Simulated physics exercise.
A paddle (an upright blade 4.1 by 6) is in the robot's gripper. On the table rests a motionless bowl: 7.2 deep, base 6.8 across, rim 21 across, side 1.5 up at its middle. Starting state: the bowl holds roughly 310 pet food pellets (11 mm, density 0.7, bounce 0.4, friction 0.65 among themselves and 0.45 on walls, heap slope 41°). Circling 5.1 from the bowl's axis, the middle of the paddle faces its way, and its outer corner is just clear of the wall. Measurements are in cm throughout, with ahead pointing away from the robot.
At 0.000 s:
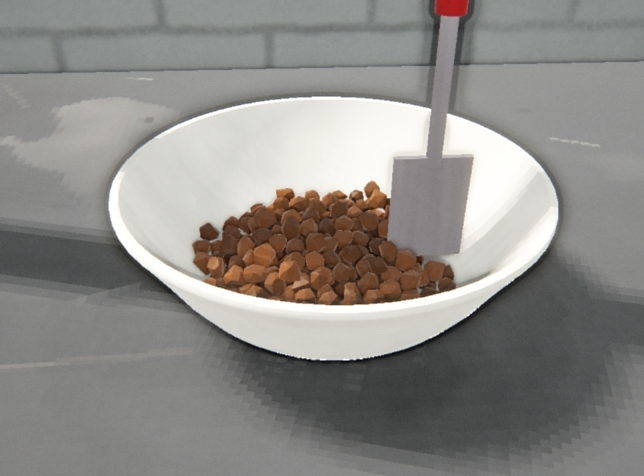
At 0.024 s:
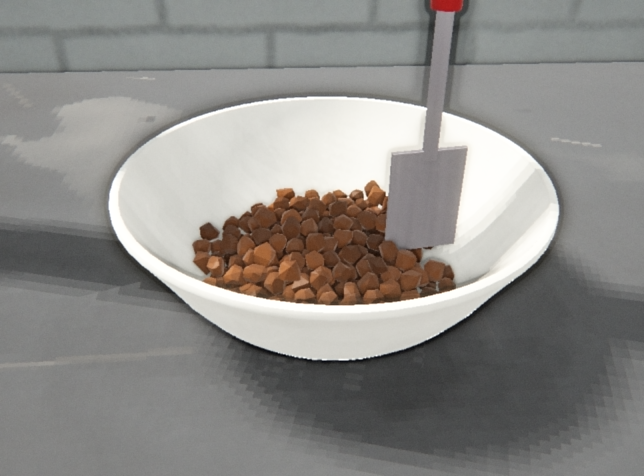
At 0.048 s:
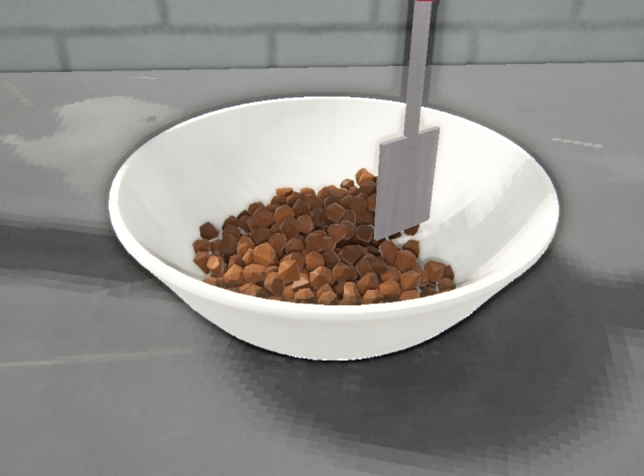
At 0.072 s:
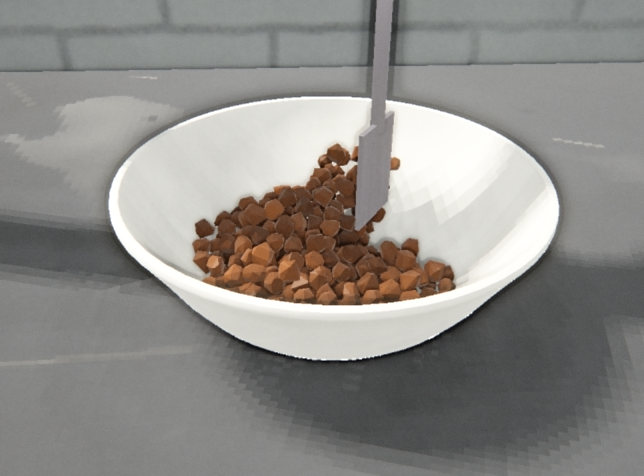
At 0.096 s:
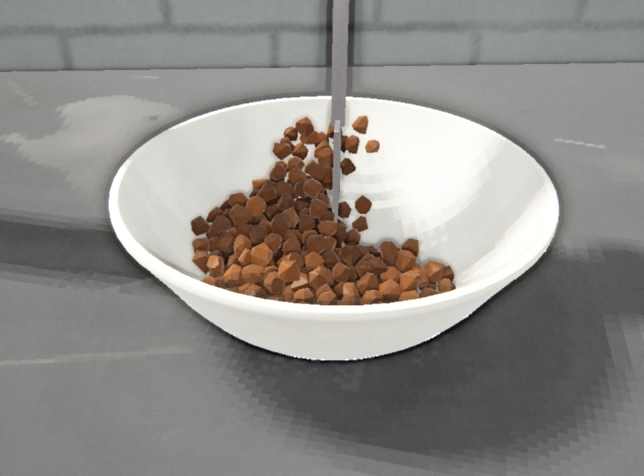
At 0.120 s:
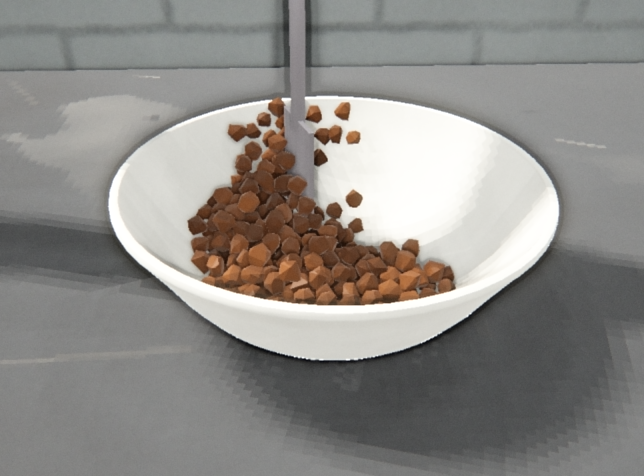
A gray paddle with a red-topped handle dips slightly at the right side of a white bowl of brown pellets, then sweeps leftward along the far side. Pellets pile up ahead of it and climb the back wall, a few scattering to its right, while the bowl stays still.
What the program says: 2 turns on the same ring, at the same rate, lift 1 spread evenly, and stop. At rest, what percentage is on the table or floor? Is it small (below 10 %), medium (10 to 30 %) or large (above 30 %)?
It is medium.
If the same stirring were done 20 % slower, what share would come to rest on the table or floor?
In that case, close to 10 in a hundred.
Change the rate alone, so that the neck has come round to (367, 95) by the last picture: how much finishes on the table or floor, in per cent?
Some 0 %.
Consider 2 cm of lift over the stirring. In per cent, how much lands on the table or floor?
About 15 per cent.
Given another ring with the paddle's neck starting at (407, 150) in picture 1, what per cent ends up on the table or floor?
10 %.
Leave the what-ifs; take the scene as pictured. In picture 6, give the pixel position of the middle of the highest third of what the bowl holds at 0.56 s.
In the last picture it sits around (294, 242).
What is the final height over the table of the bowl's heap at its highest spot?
Roughly 5.5 cm.
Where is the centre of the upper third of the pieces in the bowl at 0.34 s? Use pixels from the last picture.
Around (482, 243).
By 0.34 s, 344° round, highest piece 11 above the table; 276 in the bowl, 8 on the table or floor, 30 in flight or on the tool.
By 0.56 s, 220° round, highest piece 8 above the table; 259 in the bowl, 55 on the table or floor.
By 0.87 s, 0° round, highest piece 6 above the table; 250 in the bowl, 63 on the table or floor, 1 in flight or on the tool.
By 1.57 s, 0° round, highest piece 5 above the table; 250 in the bowl, 64 on the table or floor.
Final count, 250 in the bowl, 64 on the table or floor. That is 20 % on the table or floor.
